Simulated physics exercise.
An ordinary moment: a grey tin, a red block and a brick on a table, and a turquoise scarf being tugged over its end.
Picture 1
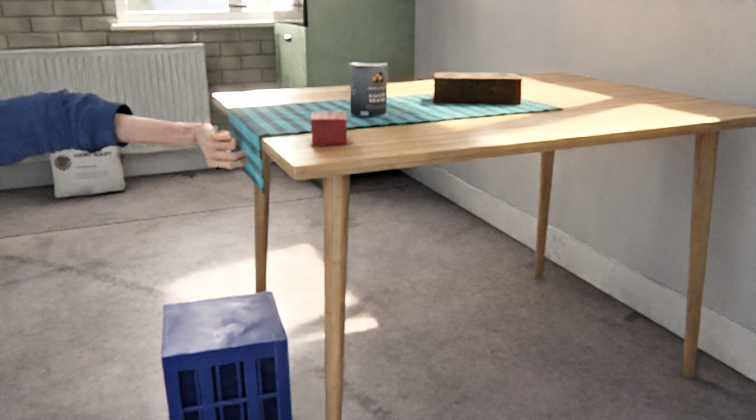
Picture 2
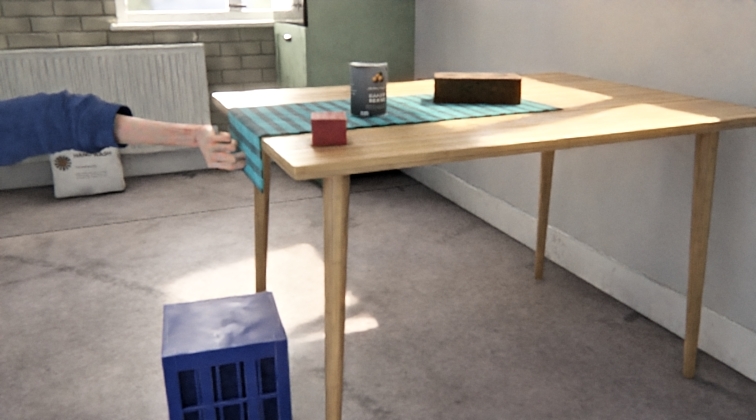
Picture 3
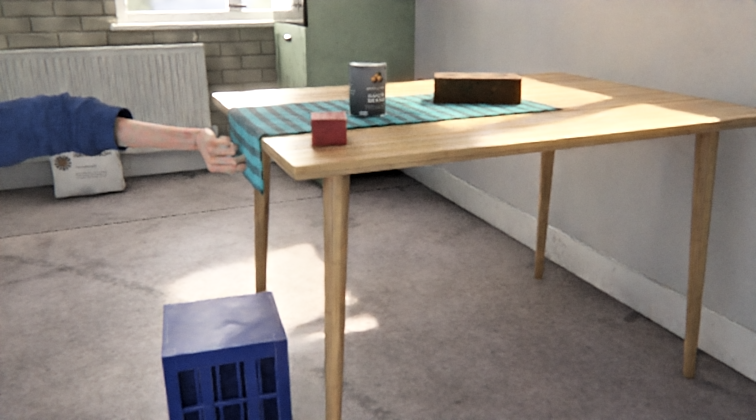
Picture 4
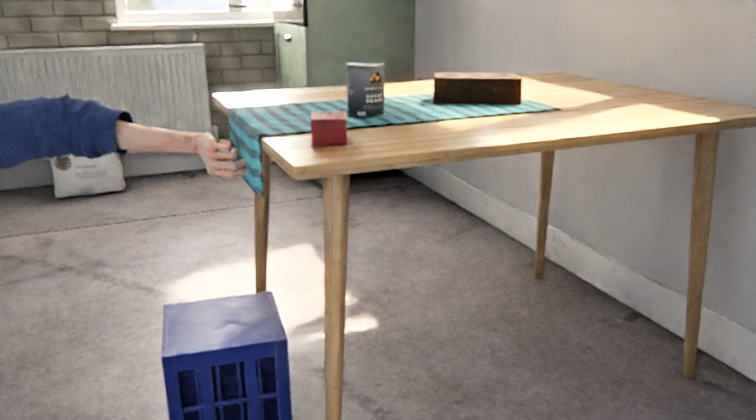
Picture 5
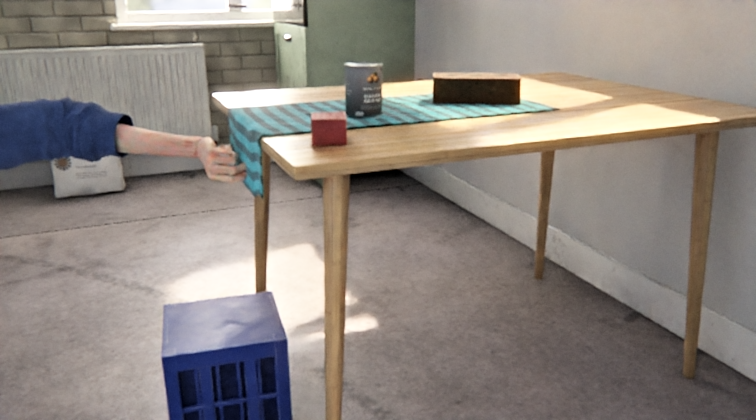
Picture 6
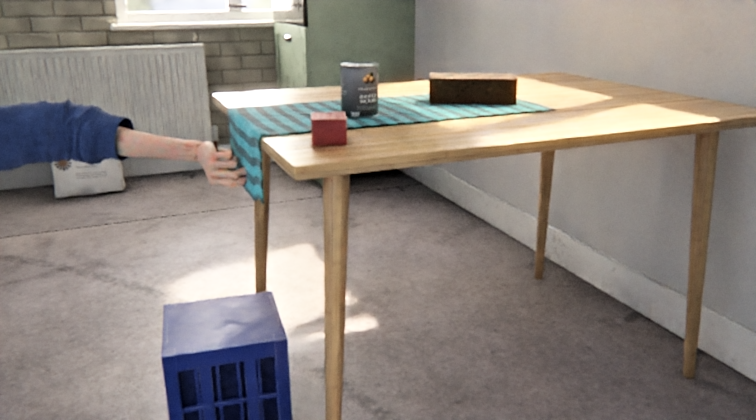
At the start, a hand reaches in from the left and holds the end of a turquoise striped cloth on a wooden table, with a grey tin and a brick on it and a red block beside it. The hand tugs the cloth slightly down, and the tin and brick shift a little left while the block stays put.
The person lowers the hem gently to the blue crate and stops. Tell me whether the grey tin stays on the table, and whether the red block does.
The grey tin falls off. The red block stays on.
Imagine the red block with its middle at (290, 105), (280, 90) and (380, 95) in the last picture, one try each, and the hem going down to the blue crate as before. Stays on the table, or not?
Over, then Stays, then Over.
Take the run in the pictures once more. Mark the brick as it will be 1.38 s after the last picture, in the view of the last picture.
(386, 95).
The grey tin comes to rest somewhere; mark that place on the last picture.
It ends up somewhere near (135, 311).
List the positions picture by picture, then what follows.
In the first picture, scarf end (264, 193); grey tin (368, 64); red block (329, 115); brick (477, 75); top of the crate (204, 338).
In the second picture, scarf end (263, 194), far hem (563, 109); red block (329, 115); red block stands beside the cloth.
In the third picture, scarf end (263, 195); grey tin (368, 64).
In the fourth picture, scarf end (263, 196), far hem (562, 110); red block (329, 115).
In the fifth picture, scarf end (263, 199); grey tin (364, 64).
In the sixth picture, scarf end (263, 203), far hem (557, 110); grey tin (359, 64); red block (329, 115); top of the crate (204, 338).
Then, 0.60 s after the last picture, hem going down; tin carried along near (312, 93); block unmoved.
Then, 1.38 s after the last picture, hem going down; tin carried along near (254, 95); block unmoved.
At rest, hem on the crate; tin down below near (135, 311); block unmoved. The grey tin is carried off the end and the red block stays on the table.
